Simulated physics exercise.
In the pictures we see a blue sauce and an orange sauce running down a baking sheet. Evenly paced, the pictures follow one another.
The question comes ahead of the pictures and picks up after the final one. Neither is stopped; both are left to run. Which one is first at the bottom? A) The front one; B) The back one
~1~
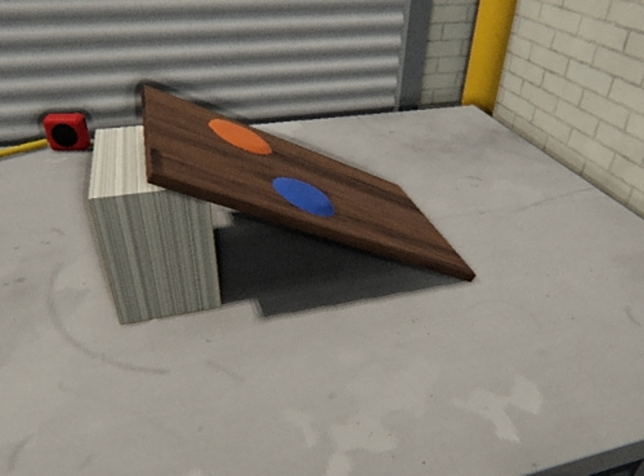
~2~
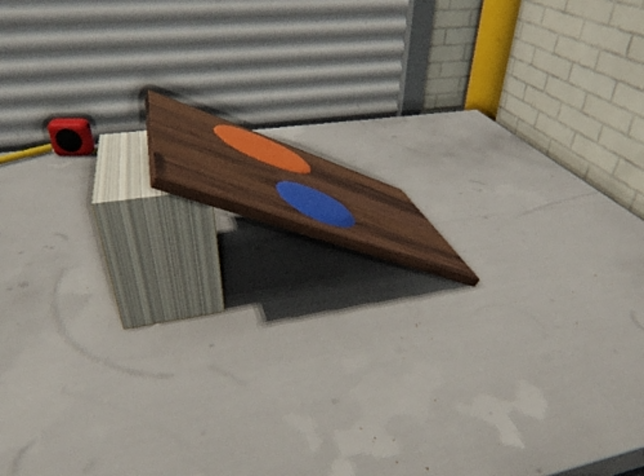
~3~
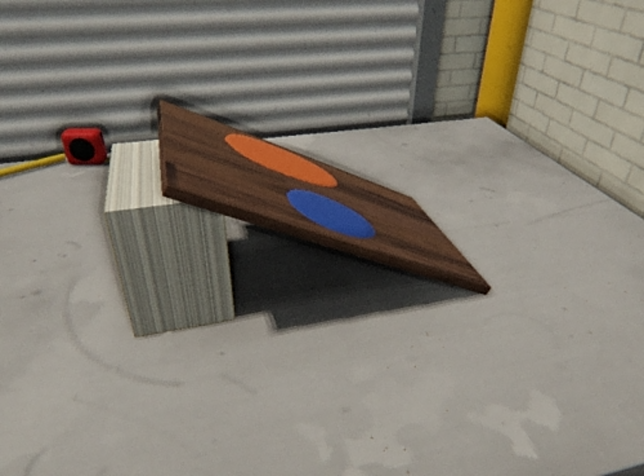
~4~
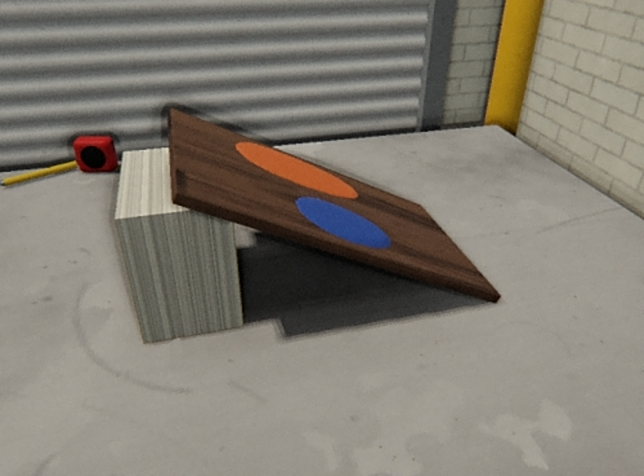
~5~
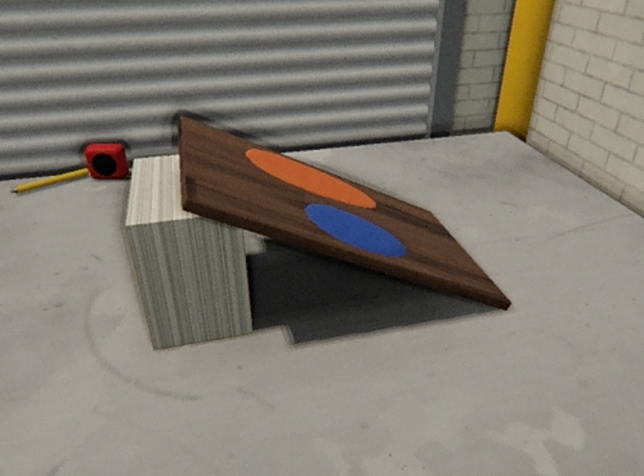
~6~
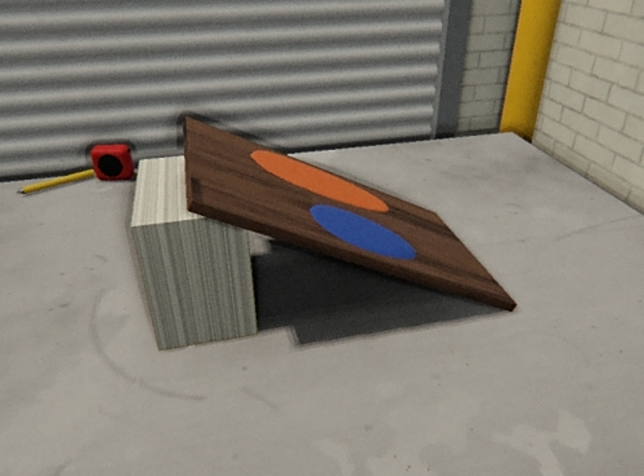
B.
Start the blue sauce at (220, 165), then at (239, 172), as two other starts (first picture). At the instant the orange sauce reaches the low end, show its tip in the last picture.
Roughly (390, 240) for the first start and roughly (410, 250) for the second.
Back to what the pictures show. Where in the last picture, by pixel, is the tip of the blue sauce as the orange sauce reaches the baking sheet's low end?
At about (454, 262).
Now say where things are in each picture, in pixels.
The first frame shows tip of the blue sauce half way down; tip of the orange sauce (262, 144) half way down.
The second frame shows tip of the blue sauce (344, 212) half way down; tip of the orange sauce half way down.
The third frame shows tip of the blue sauce half way down; tip of the orange sauce (328, 176) half way down.
The fourth frame shows tip of the blue sauce (382, 235) three quarters of the way down; tip of the orange sauce three quarters of the way down.
The fifth frame shows tip of the blue sauce three quarters of the way down; tip of the orange sauce (369, 199) three quarters of the way down.
The sixth frame shows tip of the blue sauce (406, 246) three quarters of the way down; tip of the orange sauce three quarters of the way down.
Next, the blue sauce is three quarters of the way down; the orange sauce is three quarters of the way down.
After that, the blue sauce is three quarters of the way down; the orange sauce is close to the edge.
Finally, the blue sauce is three quarters of the way down; the orange sauce is at the low edge.
